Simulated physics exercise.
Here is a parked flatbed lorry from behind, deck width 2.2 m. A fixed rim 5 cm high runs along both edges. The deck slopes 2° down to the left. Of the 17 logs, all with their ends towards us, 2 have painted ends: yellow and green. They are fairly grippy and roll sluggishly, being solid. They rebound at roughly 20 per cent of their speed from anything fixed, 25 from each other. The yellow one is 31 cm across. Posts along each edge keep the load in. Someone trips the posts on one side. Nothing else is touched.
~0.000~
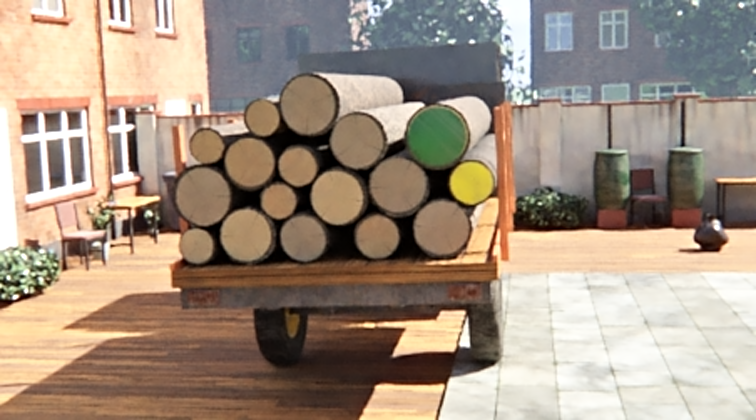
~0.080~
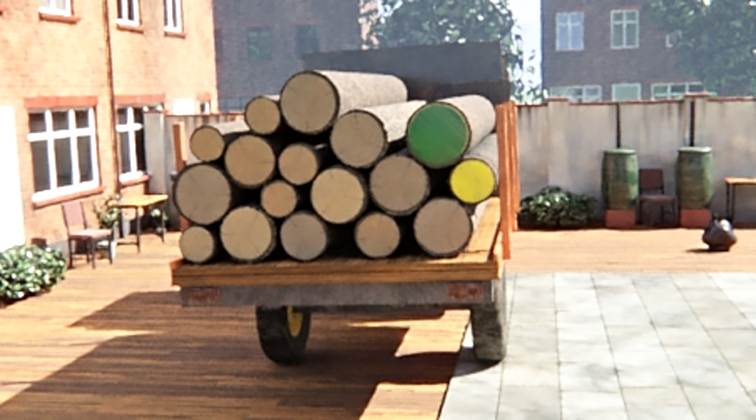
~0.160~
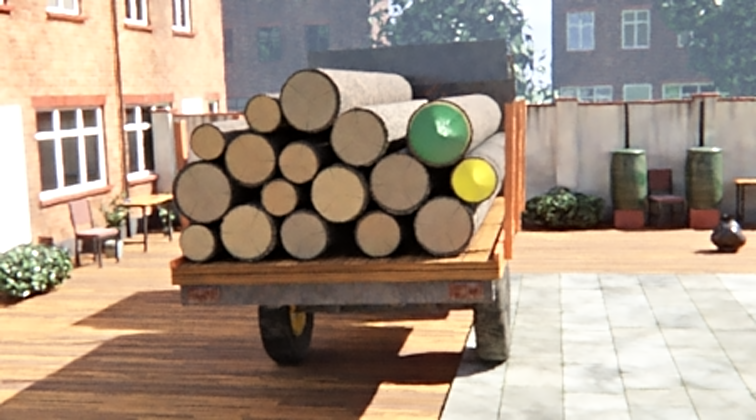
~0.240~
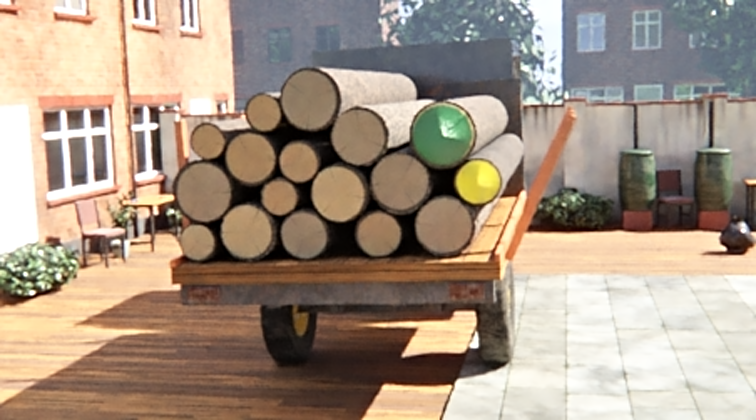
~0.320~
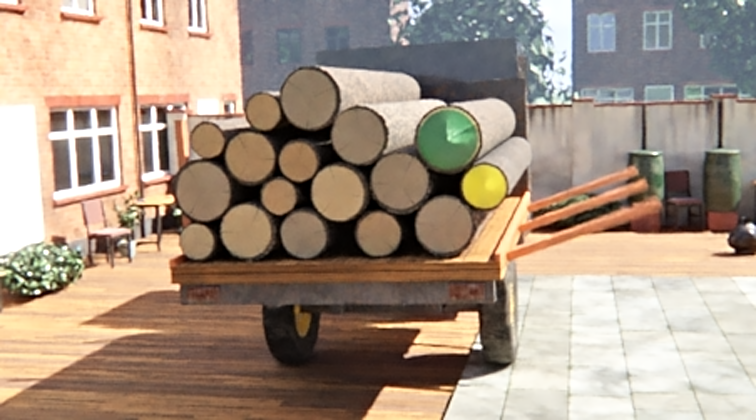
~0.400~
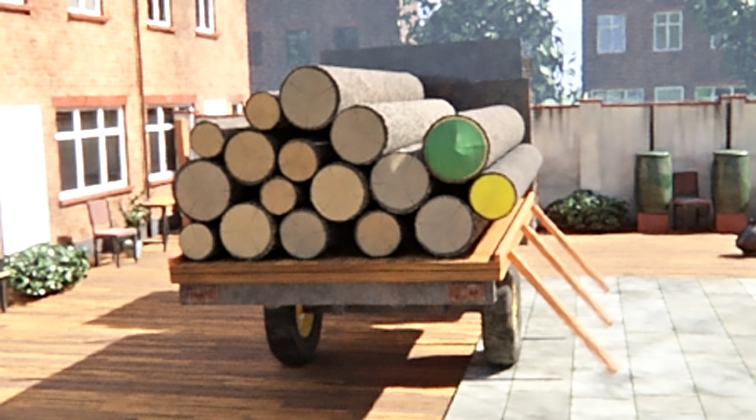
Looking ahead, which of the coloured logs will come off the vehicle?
The yellow log ends on the ground, the green goes over the edge.
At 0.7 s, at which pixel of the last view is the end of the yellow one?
Near (533, 247).
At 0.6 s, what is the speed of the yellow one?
Roughly 1.0 m/s.
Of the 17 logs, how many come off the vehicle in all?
In all, 2.
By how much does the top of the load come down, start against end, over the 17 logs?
About 5 cm.
After 0.6 s, yellow is dropping off the right side; green is up on others, 10 cm from the right edge, rolling right; 1 of 17 is off.
After 0.7 s, yellow is dropping off the right side; green is dropping off the right side; 2 of 17 are off.
After 0.9 s, yellow is dropping off the right side; green is dropping off the right side; 2 of 17 are off.
At rest (3.2 s), yellow is down on the right; green is down on the right; 2 of 17 are off.
